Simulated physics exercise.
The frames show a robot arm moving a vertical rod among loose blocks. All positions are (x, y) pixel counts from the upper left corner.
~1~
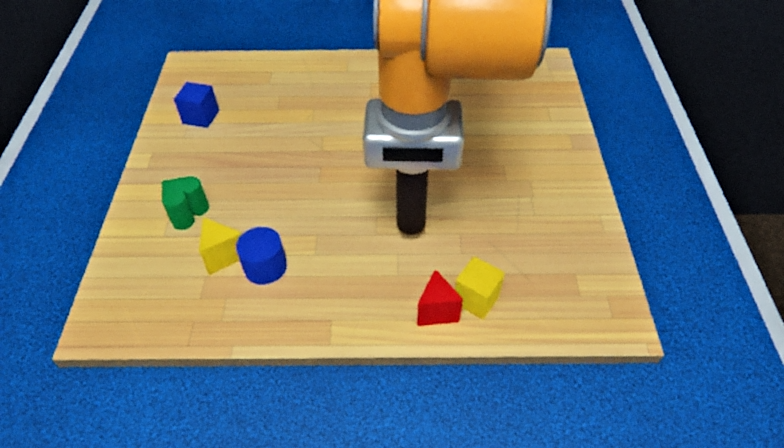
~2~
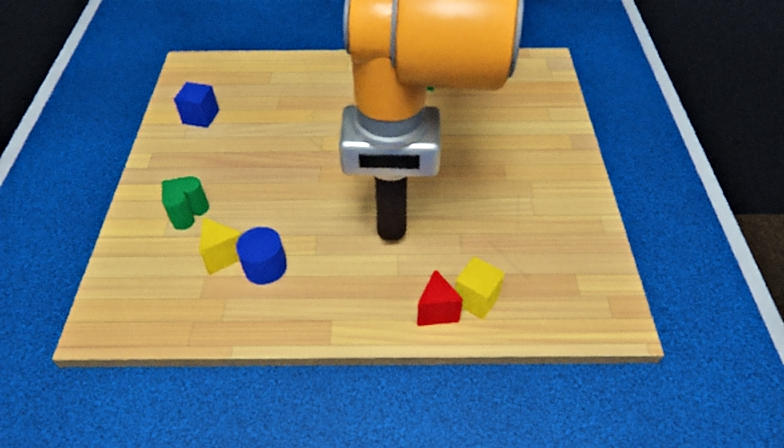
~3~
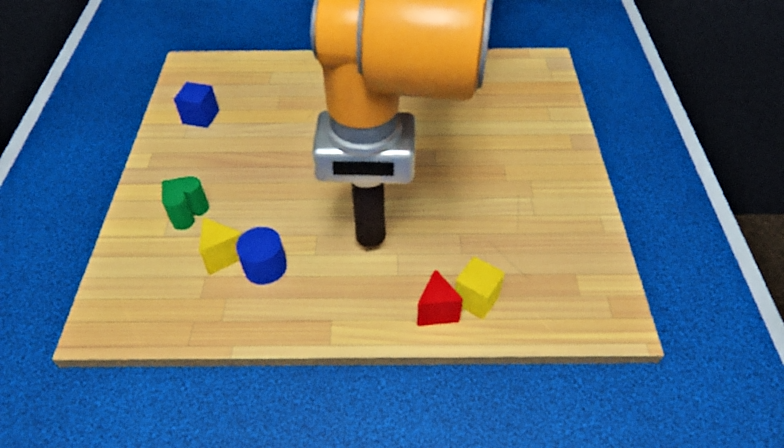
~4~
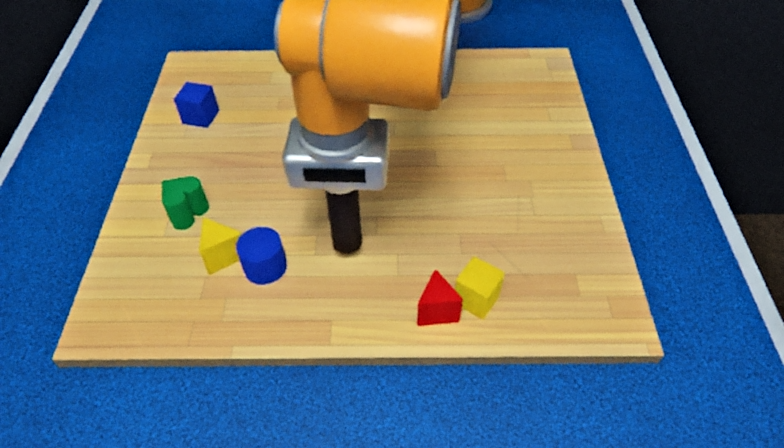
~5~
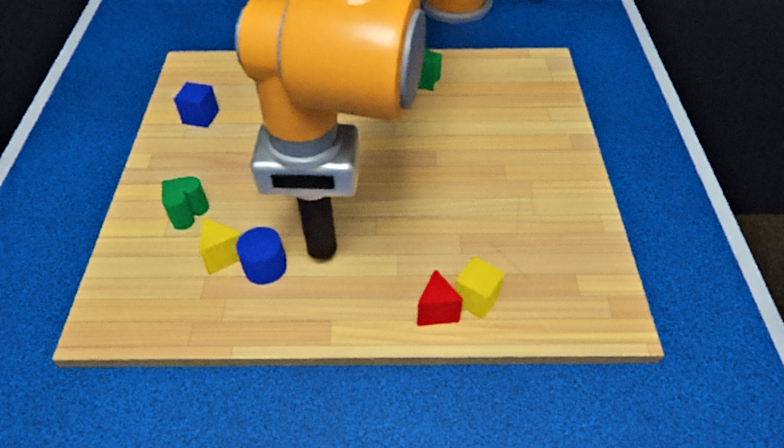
An orange robot arm moves its black vertical rod steadily left and slightly toward the near edge across a wooden board, nearing a blue cylinder beside a yellow three-sided block, while the scattered coloured blocks stay still.
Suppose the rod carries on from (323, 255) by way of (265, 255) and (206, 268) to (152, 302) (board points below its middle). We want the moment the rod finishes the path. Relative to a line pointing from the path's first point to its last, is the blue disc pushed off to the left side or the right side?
Shifted left.
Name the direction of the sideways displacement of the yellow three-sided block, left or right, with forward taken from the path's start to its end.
Facing the way the path runs, start to end, you'll find the yellow three-sided block has shifted right.
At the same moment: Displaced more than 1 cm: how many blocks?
Going by the path, two blocks will move.
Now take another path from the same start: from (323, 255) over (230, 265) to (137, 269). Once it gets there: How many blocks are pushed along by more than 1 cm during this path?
Put simply, two blocks are moved more than 1 cm.
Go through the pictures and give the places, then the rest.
The first frame shows lower end of the rod at (411, 223), tops of blocks, green heart-shaped block at (178, 189), yellow three-sided block at (215, 233), blue disc at (258, 244).
The second frame shows rod at (392, 230), blocks as before.
The third frame shows rod at (371, 236), blocks as before.
The fourth frame shows rod at (347, 242), blocks as before.
The fifth frame shows rod at (322, 248), green heart-shaped block at (178, 189), yellow three-sided block at (215, 233), blue disc at (258, 244).
On the path given first. One third of the way, rod at (262, 248); yellow three-sided block at (210, 232); blue disc at (228, 255).
Two thirds of the way, rod at (203, 262); yellow three-sided block at (177, 230), turned 20° anticlockwise; blue disc at (196, 277).
At the end, rod at (148, 295); green heart-shaped block not moved; yellow three-sided block at (175, 230); blue disc at (193, 282).
